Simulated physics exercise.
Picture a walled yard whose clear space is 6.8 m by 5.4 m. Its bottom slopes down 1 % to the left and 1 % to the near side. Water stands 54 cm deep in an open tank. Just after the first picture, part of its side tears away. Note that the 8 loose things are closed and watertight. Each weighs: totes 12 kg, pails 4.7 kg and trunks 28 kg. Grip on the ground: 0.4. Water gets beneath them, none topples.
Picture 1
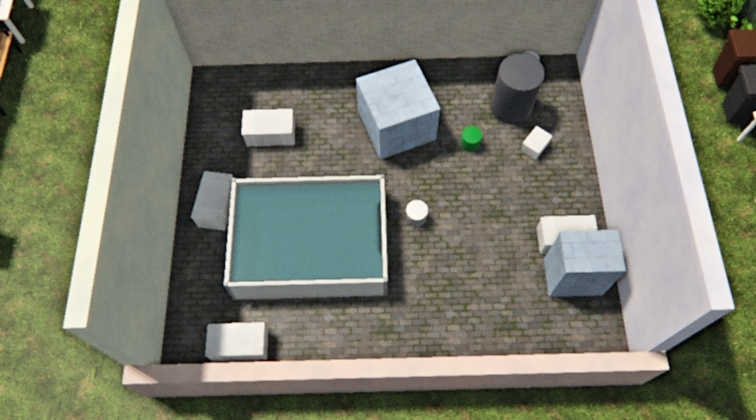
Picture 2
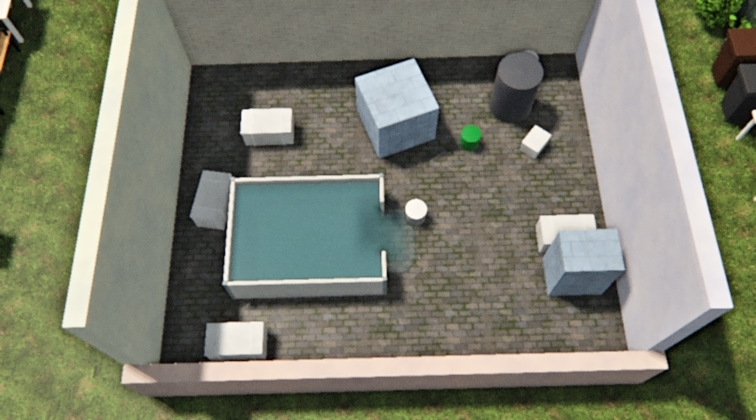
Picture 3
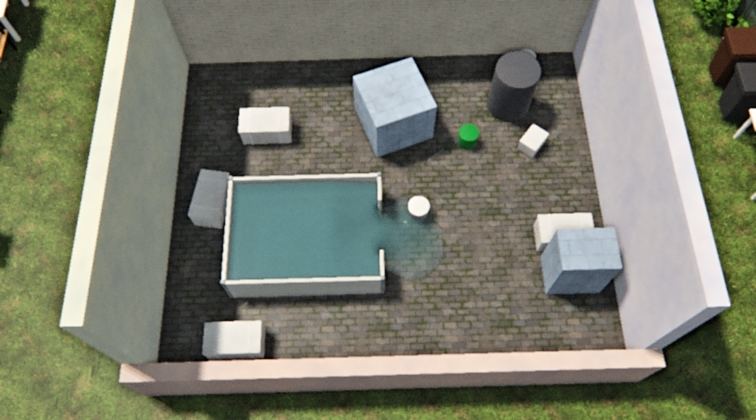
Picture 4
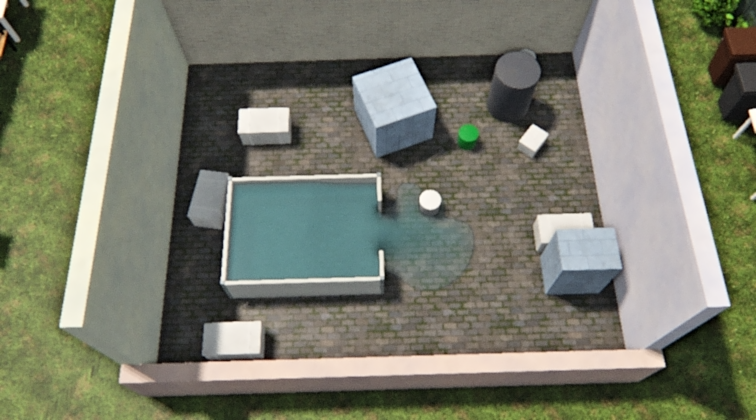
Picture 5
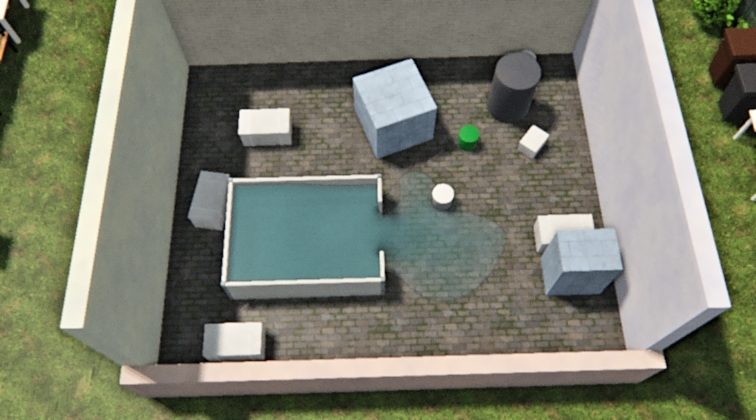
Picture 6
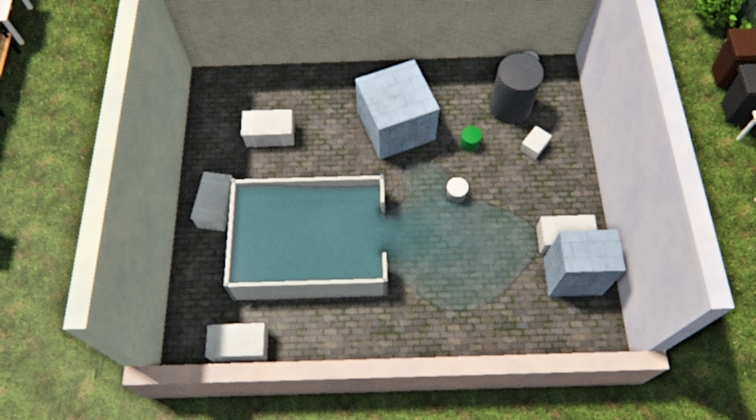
We see a walled, paved yard with an open tank of water, pails and boxes; part of the tank's right side opens, water spreads rightward across the paving, and a white pail shifts a short way right while the green pail stays still.
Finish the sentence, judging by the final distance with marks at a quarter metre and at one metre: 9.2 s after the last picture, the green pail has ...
9.2 s after the last picture, the green pail has covered a long distance.
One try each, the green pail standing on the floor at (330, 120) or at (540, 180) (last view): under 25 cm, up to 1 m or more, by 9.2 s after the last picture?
One after the other: It stays more or less still, and then it is taken far off.
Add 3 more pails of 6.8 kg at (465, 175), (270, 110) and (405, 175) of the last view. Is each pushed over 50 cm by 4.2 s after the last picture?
Order as asked - farther, not as far, not as far.
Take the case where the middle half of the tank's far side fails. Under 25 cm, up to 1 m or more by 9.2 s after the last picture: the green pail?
Under that change, the green pail keeps its spot.
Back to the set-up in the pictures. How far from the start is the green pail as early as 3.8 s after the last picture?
Roughly 40 centimetres by that point.
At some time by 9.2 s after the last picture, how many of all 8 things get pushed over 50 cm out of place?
The total is 5.
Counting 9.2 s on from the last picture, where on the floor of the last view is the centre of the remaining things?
About (348, 153).
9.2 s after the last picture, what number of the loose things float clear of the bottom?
Total: 1.
Then, 1.2 s after the last picture the green pail is near (475, 123), 0.2 m from its start, aground; 0 afloat.
Then, 3.8 s after the last picture the green pail is near (475, 115), 0.4 m from its start, aground; 2 afloat.
Then, 6.2 s after the last picture the green pail is near (440, 74), 1.3 m from its start, afloat; 3 afloat.
Then, 9.2 s after the last picture the green pail is near (334, 104), 2.3 m from its start, aground; 1 afloat.
